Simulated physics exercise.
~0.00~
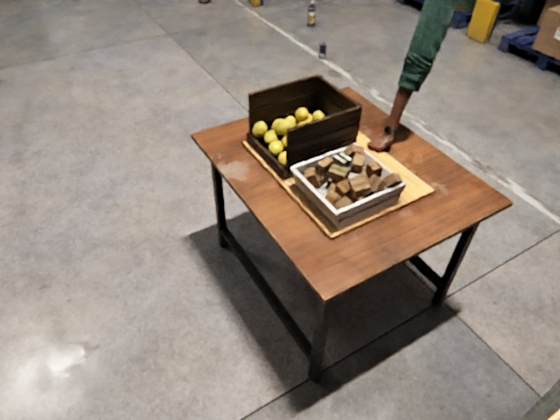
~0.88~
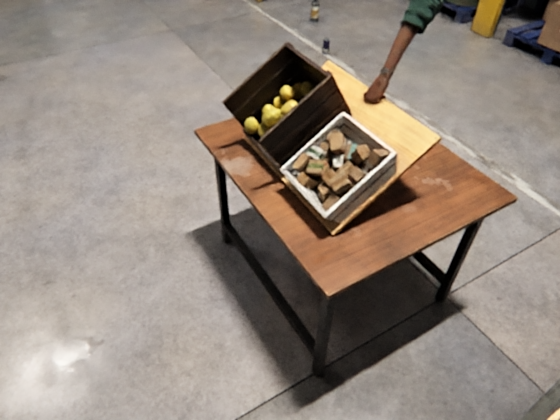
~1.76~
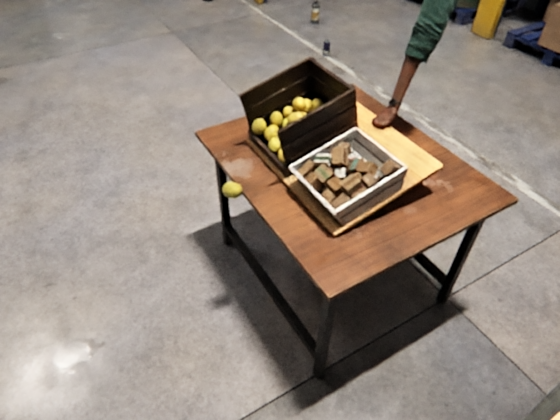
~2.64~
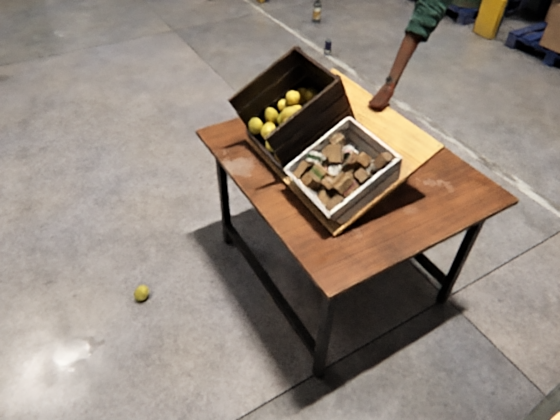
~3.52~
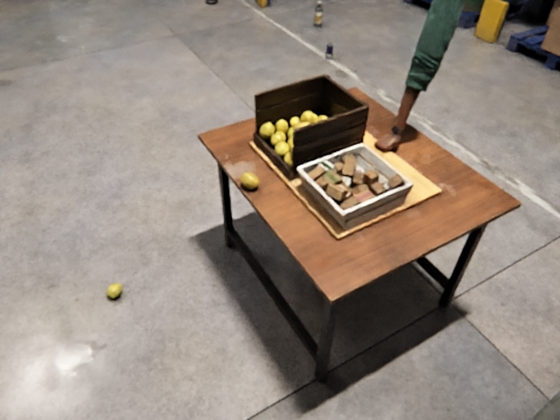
On a concrete floor, a wooden table holds a board carrying a dark wooden tray of lemons and a white tray of small brown parcels. An arm in a green sleeve reaches in from the far side and tips the board steeply up toward the left. The board is let partway down, and a lemon drops off the left side of the table. The hand lifts the board again, with that lemon now on the floor. Finally the board lies flat, a second lemon rests on the tabletop, and the parcels remain in their tray.
